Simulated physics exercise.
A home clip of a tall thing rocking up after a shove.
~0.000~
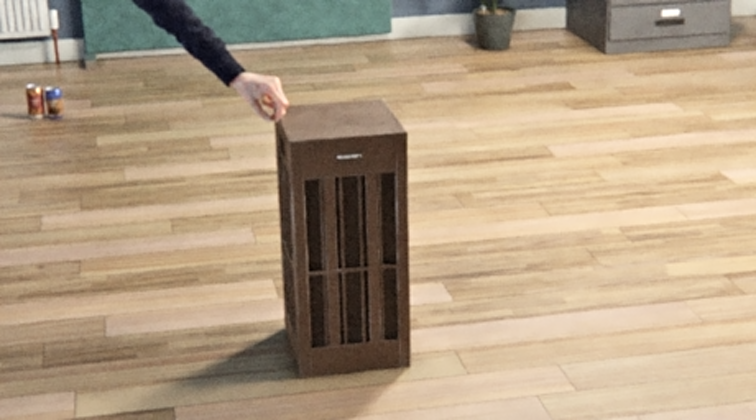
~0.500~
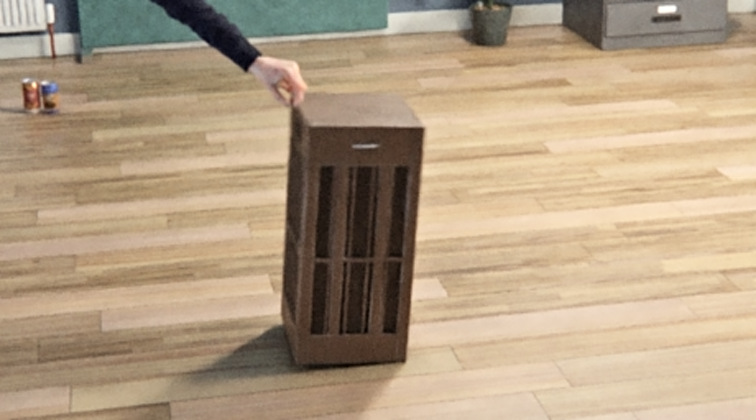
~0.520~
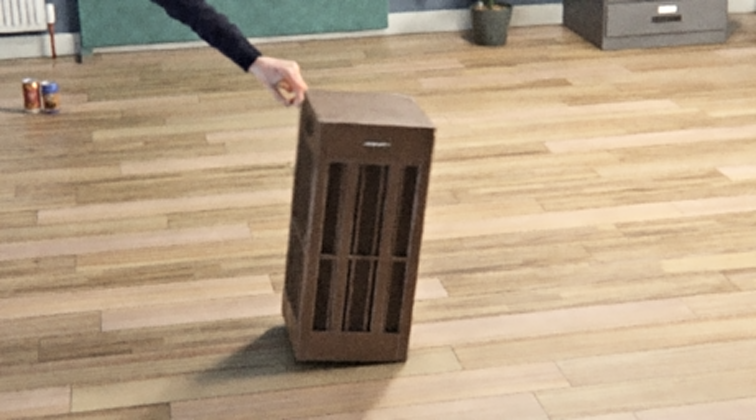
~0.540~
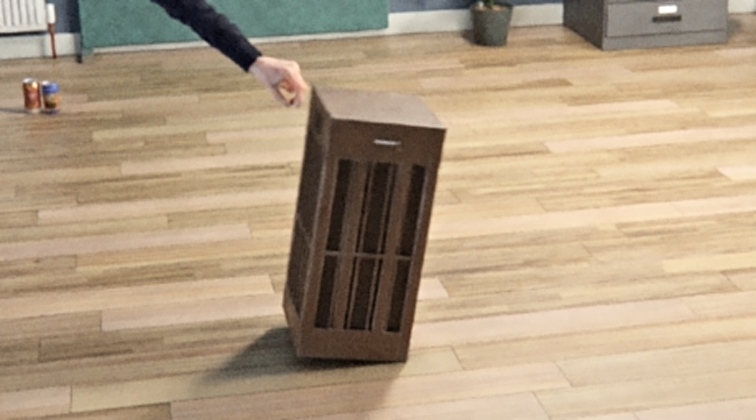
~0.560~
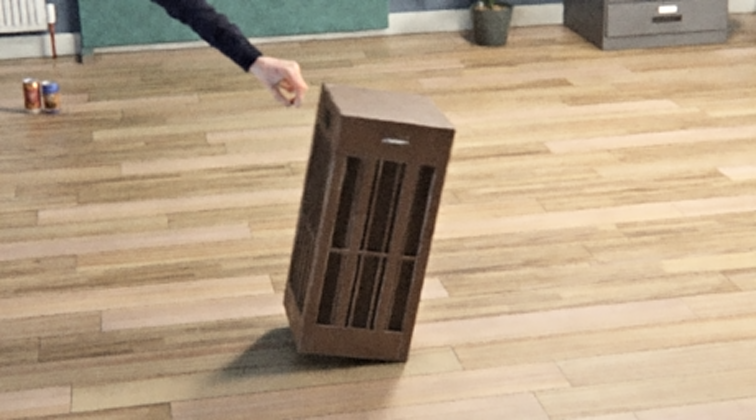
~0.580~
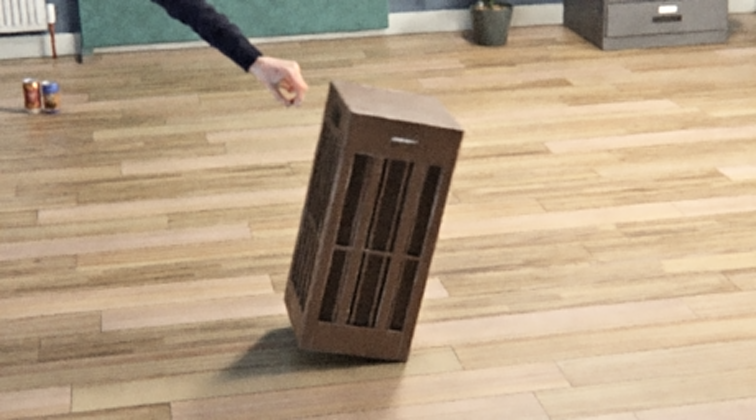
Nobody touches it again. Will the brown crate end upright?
The brown crate goes down on its side.
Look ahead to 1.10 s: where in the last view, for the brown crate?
At about (495, 253).
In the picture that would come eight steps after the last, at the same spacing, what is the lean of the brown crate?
Roughly 30°.
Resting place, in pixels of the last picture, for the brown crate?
Its middle is close to (514, 276).
After 0.80 s, brown crate 33° off upright near (411, 215).
After 1.00 s, brown crate 56° off upright near (461, 228).
After 1.10 s, brown crate 76° off upright near (495, 253).
At rest (1.7 s), the brown crate topples, near (514, 276).
